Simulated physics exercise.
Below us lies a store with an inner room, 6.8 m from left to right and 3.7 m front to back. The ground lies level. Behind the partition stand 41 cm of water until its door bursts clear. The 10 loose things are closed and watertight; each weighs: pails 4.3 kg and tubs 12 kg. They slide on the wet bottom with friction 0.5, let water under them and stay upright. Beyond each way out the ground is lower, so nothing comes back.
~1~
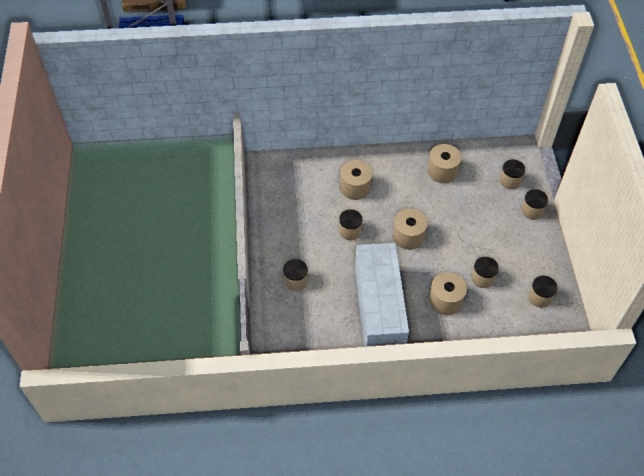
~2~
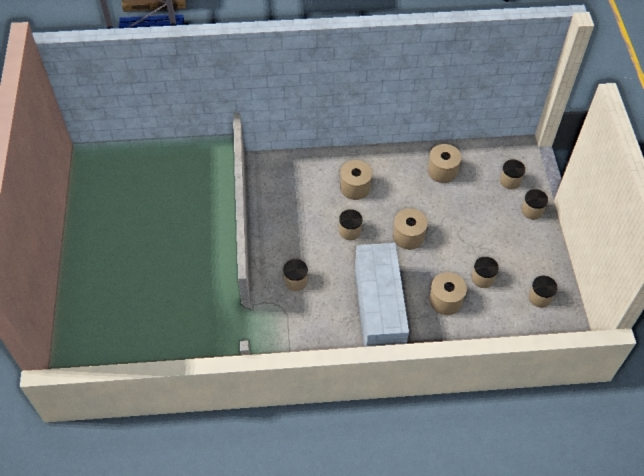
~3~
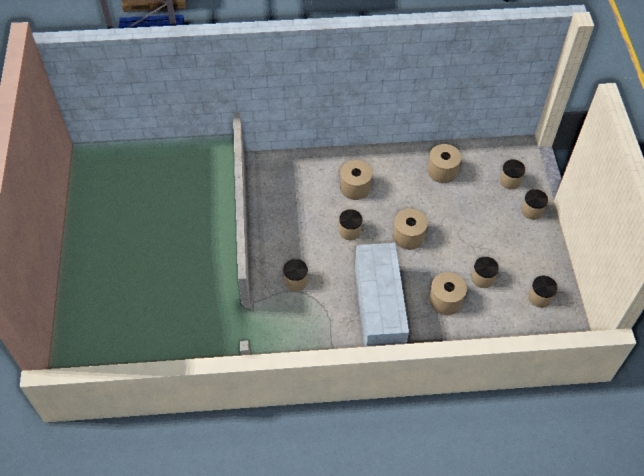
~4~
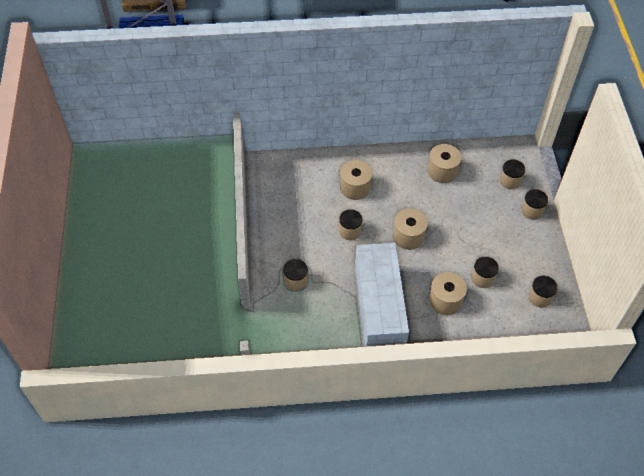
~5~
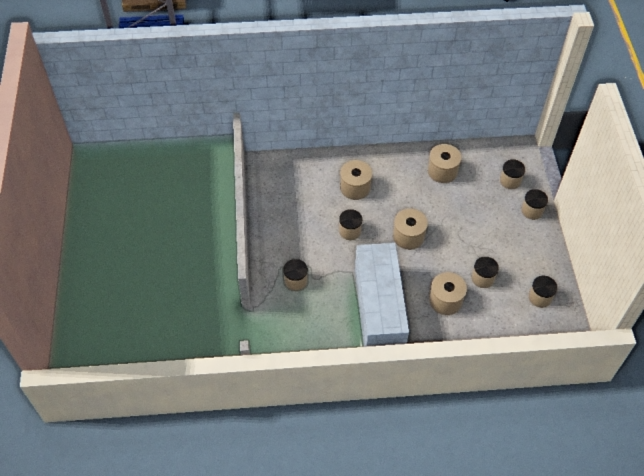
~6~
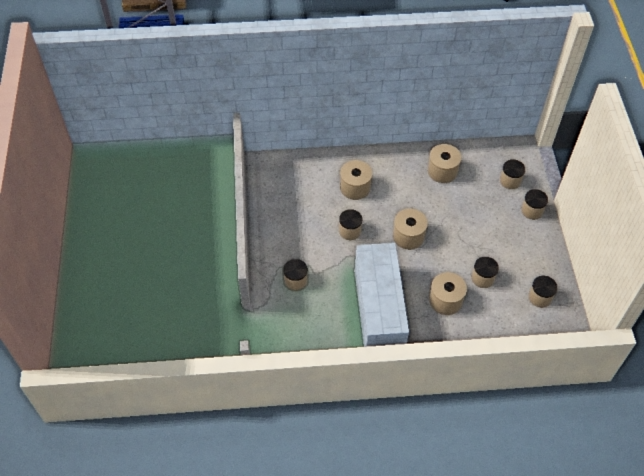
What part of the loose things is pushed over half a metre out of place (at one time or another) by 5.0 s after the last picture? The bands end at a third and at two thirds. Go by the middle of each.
It is from one to two thirds.
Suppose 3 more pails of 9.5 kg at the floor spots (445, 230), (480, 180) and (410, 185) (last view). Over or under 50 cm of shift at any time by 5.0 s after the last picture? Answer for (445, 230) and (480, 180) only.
In turn: Under, short of it.
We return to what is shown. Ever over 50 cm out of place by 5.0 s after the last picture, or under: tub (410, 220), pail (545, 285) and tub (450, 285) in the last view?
In that order: Short of it, more, short of it.
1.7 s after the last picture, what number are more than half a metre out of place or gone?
0 of them.
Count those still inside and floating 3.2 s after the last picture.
1 of them.
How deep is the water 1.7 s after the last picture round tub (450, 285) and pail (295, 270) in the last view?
Roughly 2 and 3 cm.
Then, 0.4 s after the last picture 0 of 10 are over 50 cm from their spots; 0 afloat.
Then, 1.7 s after the last picture 0 of 10 are over 50 cm from their spots; 0 afloat.
Then, 3.2 s after the last picture 2 of 10 are over 50 cm from their spots; 1 afloat.
Then, 5.0 s after the last picture 4 of 10 are over 50 cm from their spots, and 4 have been at some point; 5 afloat.
